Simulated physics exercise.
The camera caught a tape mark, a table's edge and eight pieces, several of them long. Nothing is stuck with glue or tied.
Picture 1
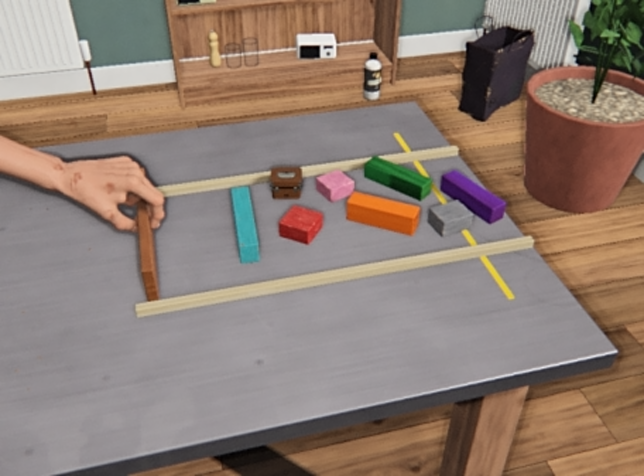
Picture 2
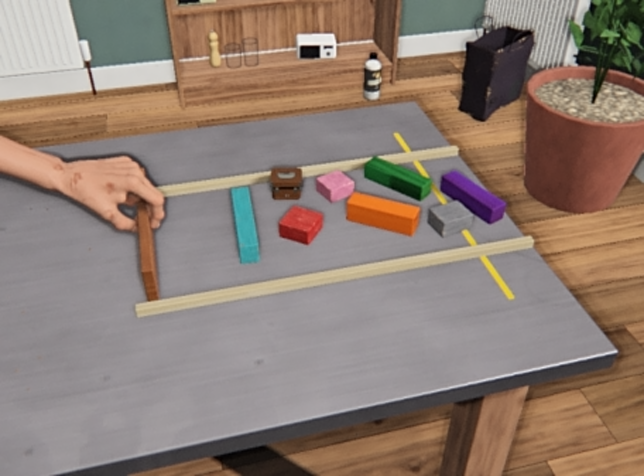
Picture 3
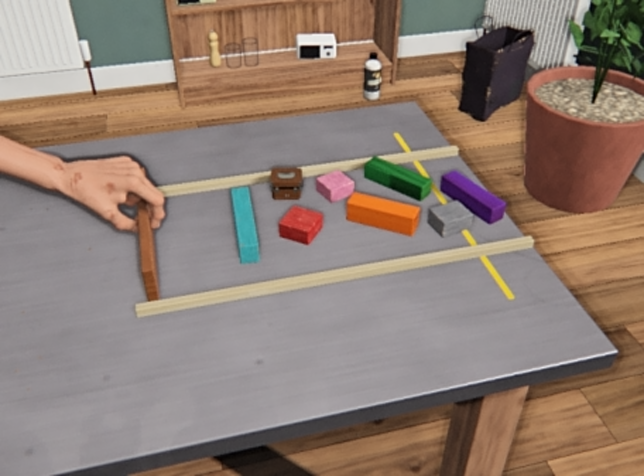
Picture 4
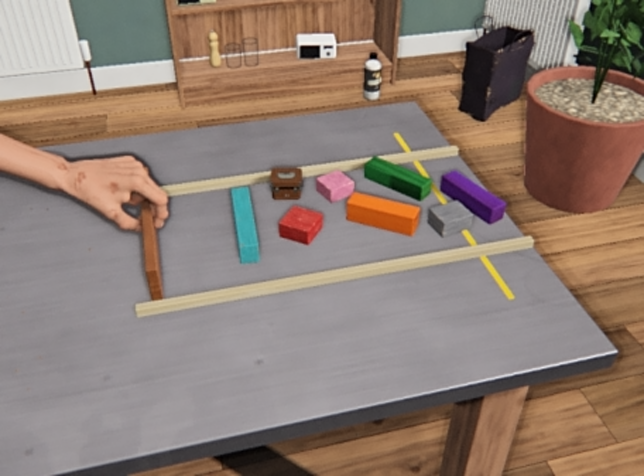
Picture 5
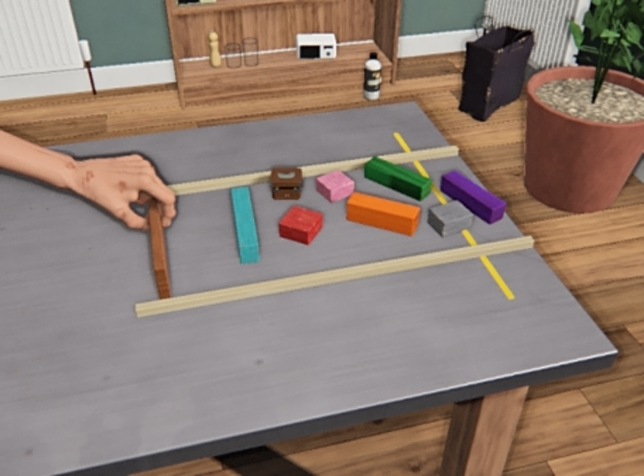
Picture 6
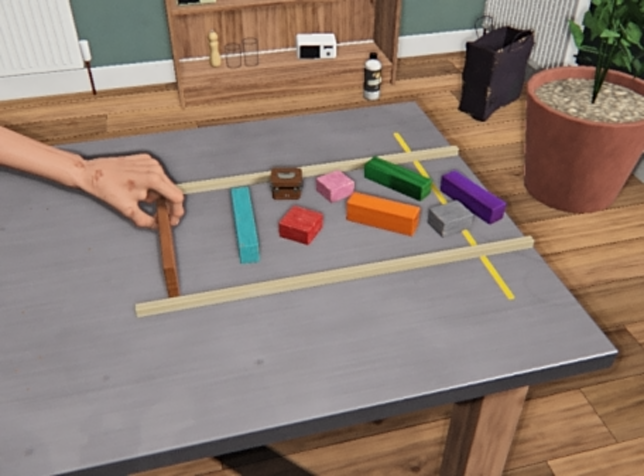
A hand holding an upright brown board stayed still at first, then slid it slightly right between two pale strips on a grey table, while the colourful blocks near the yellow line stayed put.
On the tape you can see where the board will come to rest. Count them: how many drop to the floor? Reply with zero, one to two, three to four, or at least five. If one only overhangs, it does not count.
It comes to three to four.
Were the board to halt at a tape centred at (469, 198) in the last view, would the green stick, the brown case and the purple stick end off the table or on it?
Green stick: Goes down; brown case: Stays in place; purple stick: Goes down.
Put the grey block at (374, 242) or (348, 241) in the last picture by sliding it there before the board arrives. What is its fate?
In turn it does not fall; stays on.
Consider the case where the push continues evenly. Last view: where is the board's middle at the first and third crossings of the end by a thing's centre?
At (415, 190) for the first, at (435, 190) for the third.
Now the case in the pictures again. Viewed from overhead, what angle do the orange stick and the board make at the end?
The angle comes out near 0 degrees.
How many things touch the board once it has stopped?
2 in contact.
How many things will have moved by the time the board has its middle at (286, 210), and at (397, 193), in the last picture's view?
Tally: First 4; then 8.
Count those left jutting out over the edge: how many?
It totals 1.
A little later, none off yet; purple stick at rest near (472, 197); grey block at rest near (450, 219); green stick at rest near (397, 178).
When it is over, the number that fall off is three or four; down, green stick, grey block and purple stick.
